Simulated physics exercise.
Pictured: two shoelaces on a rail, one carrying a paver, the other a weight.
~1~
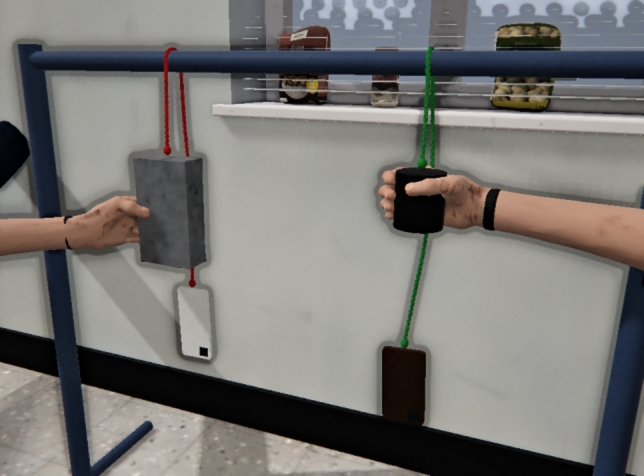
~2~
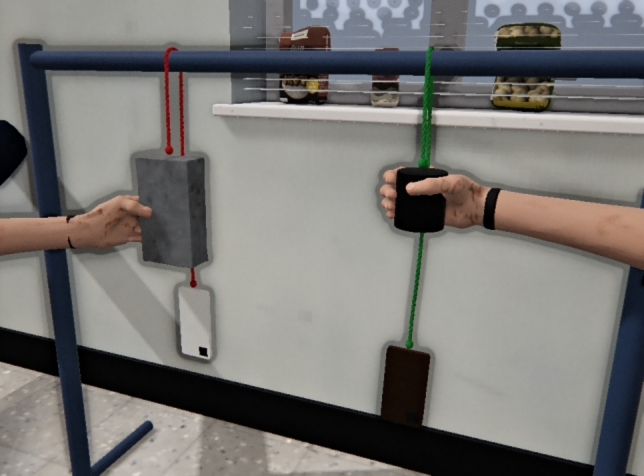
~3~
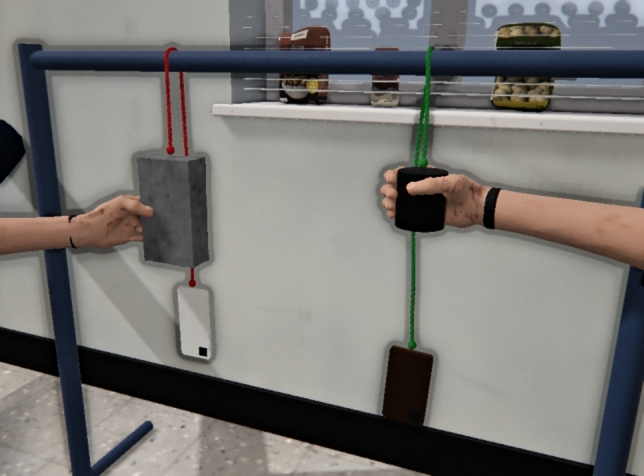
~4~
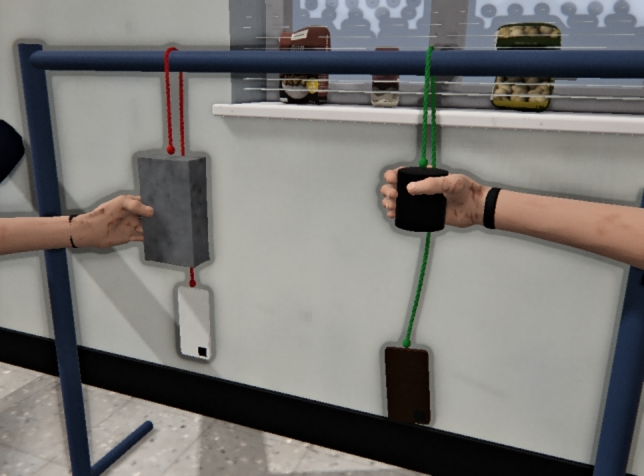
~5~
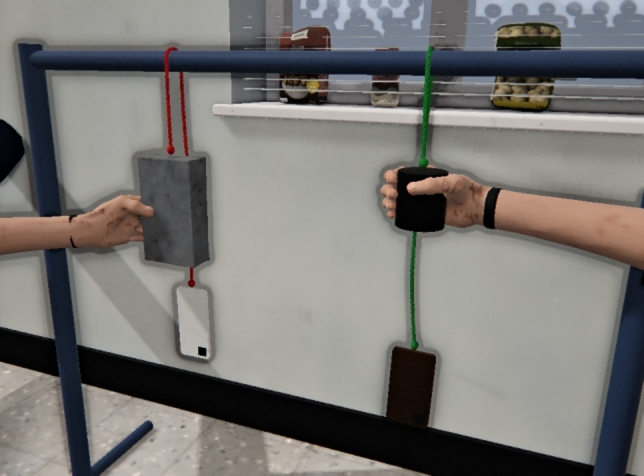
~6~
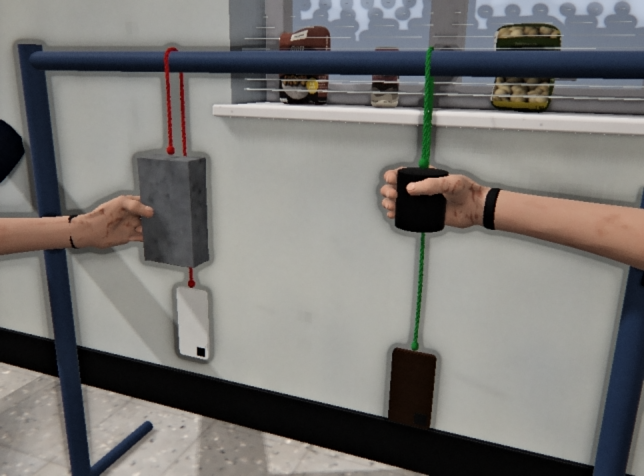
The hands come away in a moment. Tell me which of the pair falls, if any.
Outcome: The paver falls away, the weight falls away.
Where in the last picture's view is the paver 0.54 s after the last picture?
Around (187, 420).
Then, 0.26 s on from there, paver dropping near (177, 253); weight dropping near (415, 288).
Then, 0.54 s on from there, paver dropping near (187, 420); weight on the floor.
Then, 0.80 s on from there, paver on the floor; weight on the floor.
In the end, paver on the floor; weight on the floor. The paver drops and the weight pulls its rope through.
